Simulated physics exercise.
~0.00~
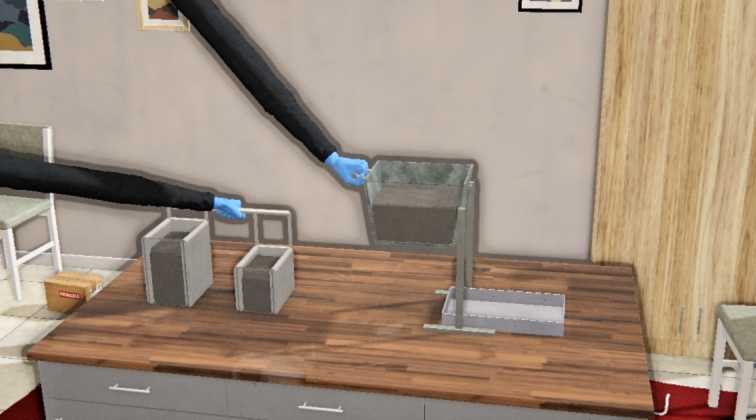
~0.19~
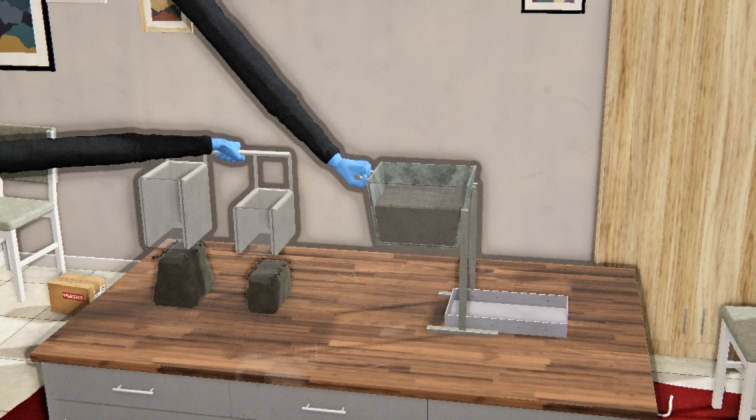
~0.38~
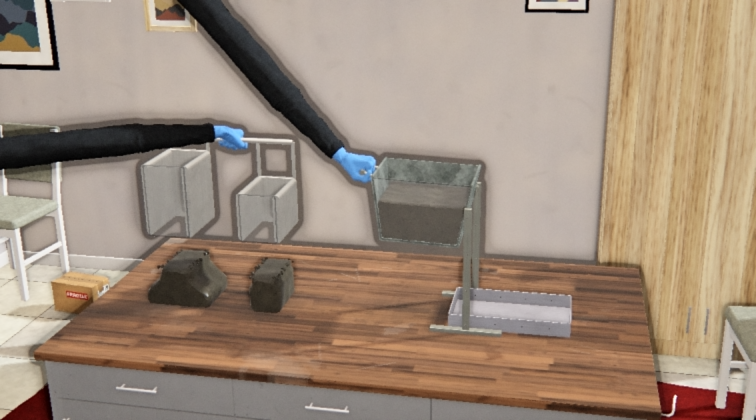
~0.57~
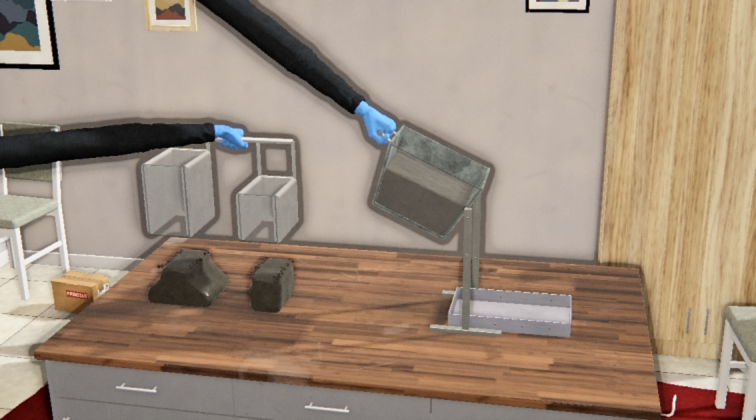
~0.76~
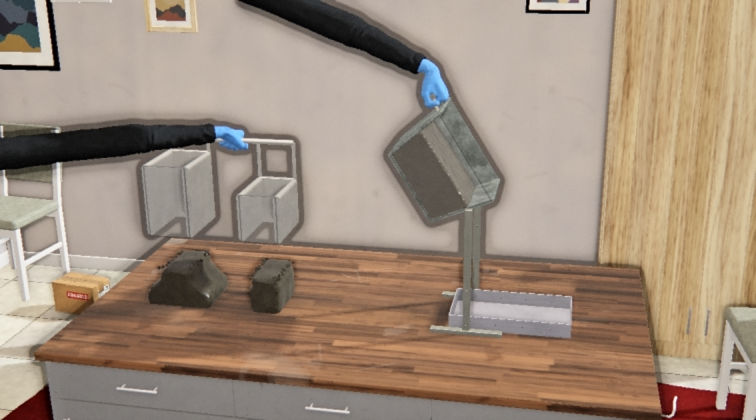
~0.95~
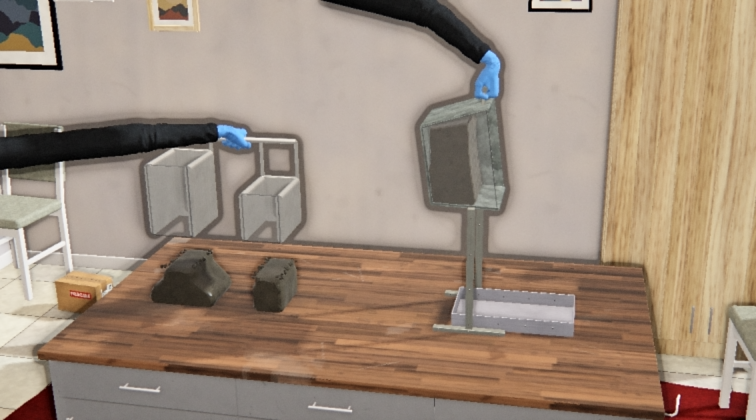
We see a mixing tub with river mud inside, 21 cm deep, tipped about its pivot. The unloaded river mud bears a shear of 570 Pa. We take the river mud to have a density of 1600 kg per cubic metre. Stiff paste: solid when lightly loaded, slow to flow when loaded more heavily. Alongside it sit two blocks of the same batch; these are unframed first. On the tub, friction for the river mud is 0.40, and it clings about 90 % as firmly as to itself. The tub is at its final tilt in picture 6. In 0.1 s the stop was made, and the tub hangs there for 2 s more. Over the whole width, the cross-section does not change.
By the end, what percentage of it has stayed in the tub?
Some 53 per cent has stayed in the tub.
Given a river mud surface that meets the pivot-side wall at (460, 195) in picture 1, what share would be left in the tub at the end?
In that case, around 40 percent.
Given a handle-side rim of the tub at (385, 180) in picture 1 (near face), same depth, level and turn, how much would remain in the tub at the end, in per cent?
I'd guess around 90 per cent remains.
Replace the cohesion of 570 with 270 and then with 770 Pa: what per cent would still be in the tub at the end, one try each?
Expect about 40 in a hundred, then about 65 in a hundred.
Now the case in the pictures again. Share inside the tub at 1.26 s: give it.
The tub holds some 70 % at that moment.
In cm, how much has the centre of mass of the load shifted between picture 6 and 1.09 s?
Roughly 6 cm.
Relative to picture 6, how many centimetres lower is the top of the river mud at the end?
About 17 cm.
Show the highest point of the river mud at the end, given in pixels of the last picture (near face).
At about (448, 174).
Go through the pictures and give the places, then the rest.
Handle-side rim at (366, 180), tilt 0 degrees; top of the river mud at (443, 208); blocks stand 21 cm, 14 cm (left to right), in the first frame.
Handle-side rim at (369, 181), tilt 0 degrees; top of the river mud at (446, 209); blocks stand 18 cm, 13 cm (left to right), in the second frame.
Handle-side rim at (374, 177), tilt 2 degrees; top of the river mud at (382, 202); blocks stand 14 cm, 13 cm (left to right), in the third frame.
Handle-side rim at (392, 143), tilt 25 degrees; top of the river mud at (389, 170); blocks stand 14 cm, 13 cm (left to right), in the fourth frame.
Handle-side rim at (441, 115), tilt 58 degrees; top of the river mud at (419, 134); blocks stand 14 cm, 13 cm (left to right), in the fifth frame.
Handle-side rim at (488, 111), tilt 82 degrees; top of the river mud at (465, 124); blocks stand 14 cm, 13 cm (left to right), in the sixth frame.
After 1.09 s, the tub is at 82 degrees and holds 100 %.
After 1.26 s, the tub is at 82 degrees and holds 70 %.
After 1.43 s, the tub is at 82 degrees and holds 53 %.
After 1.60 s, the tub is at 82 degrees and holds 53 %.
After 2.95 s, at the end, the tub is at 82 degrees and holds 53 %.
